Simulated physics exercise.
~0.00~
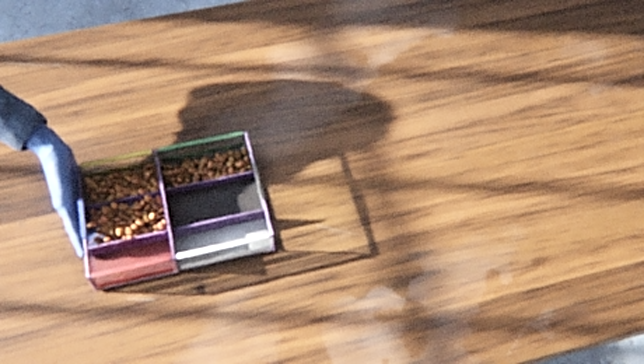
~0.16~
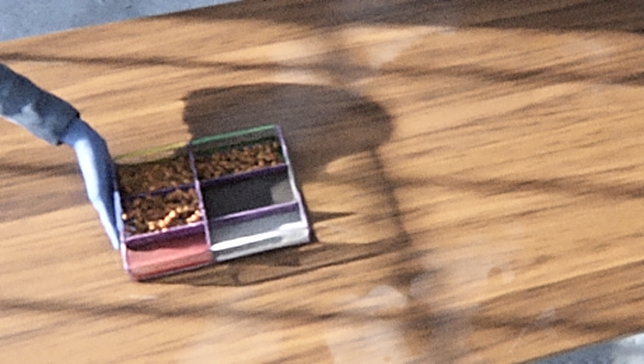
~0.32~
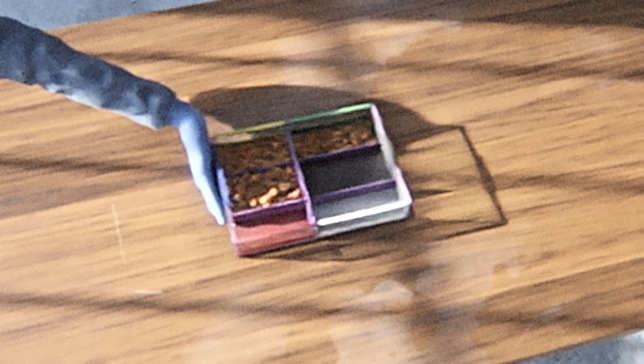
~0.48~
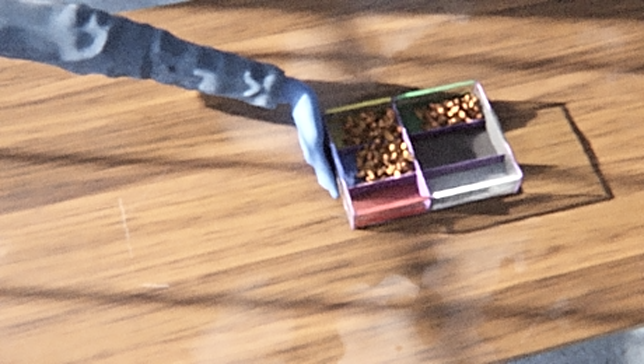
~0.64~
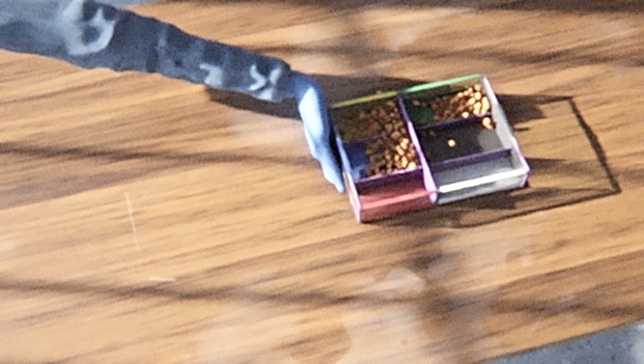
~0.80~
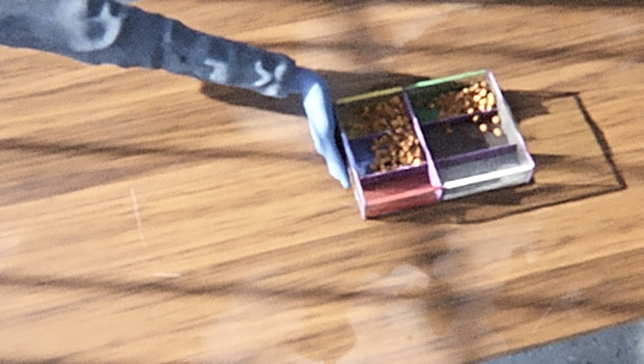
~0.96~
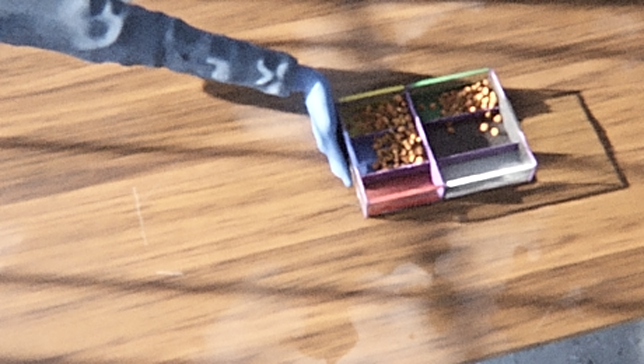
On a sunlit wooden tabletop, a blue-gloved hand pushed a divided tray of brown kibble to the right, faster and then to a stop, and a few bits spilled over a divider into a dark, empty compartment, while most stayed put.
